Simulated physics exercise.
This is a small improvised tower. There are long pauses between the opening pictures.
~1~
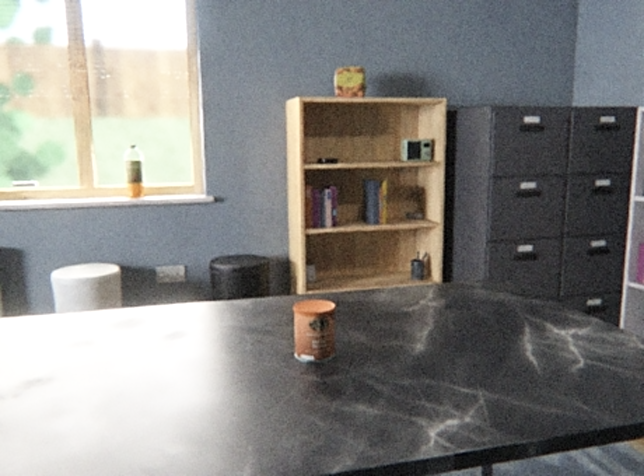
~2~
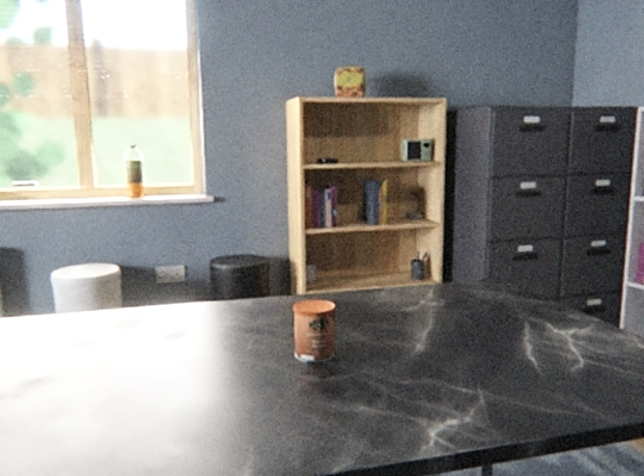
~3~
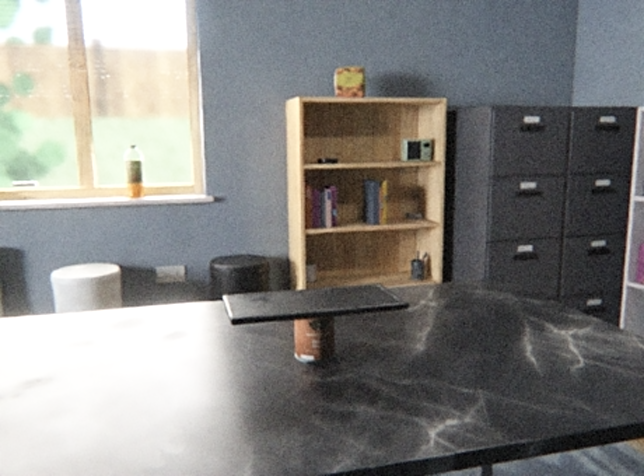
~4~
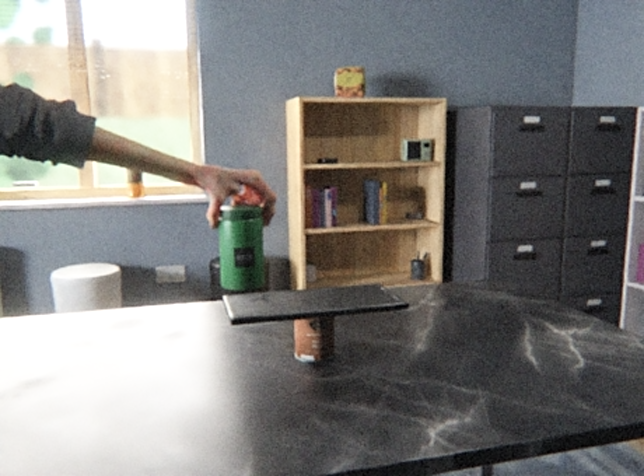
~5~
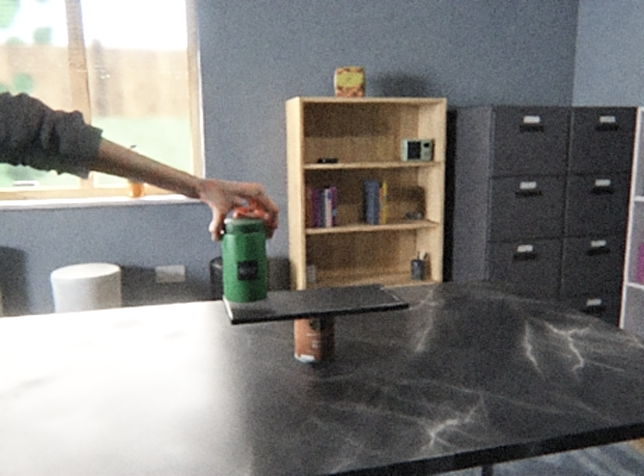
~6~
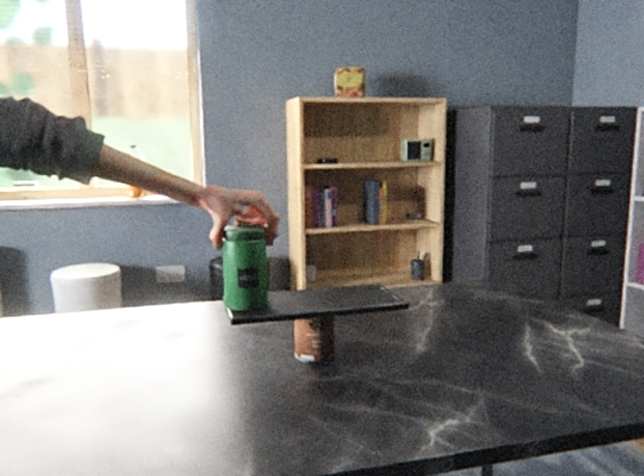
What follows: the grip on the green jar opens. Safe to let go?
The stack loses its balance.
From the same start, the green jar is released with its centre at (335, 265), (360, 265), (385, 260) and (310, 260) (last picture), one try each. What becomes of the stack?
First try: It stays up; second try: It loses its balance; third try: It comes apart; fourth try: It keeps its balance.
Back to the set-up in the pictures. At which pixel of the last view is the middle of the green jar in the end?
Around (144, 353).
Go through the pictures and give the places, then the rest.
The last thing is not in view yet, in the first picture.
The last thing is not in view yet, in the second picture.
The last thing is not in view yet; black lid (313, 302), in the third picture.
On its way; green jar (242, 247); black lid (313, 302), in the fourth picture.
On its way; green jar (245, 260); black lid (313, 302), in the fifth picture.
In place under the hand; green jar (245, 267); black lid (313, 302), in the sixth picture.
Then, 0.30 s past the last view, green jar now fallen; black lid rocked 49° from its first pose.
Then, 0.50 s past the last view, black lid on its side.
Then, 1.00 s past the last view, black lid rocked 3° from its first pose.
Finally, fallen, green jar; moved from the start, black lid; orange tin still in place. Final places as the last picture's camera would see them, green jar near (144, 353). The stack comes apart.
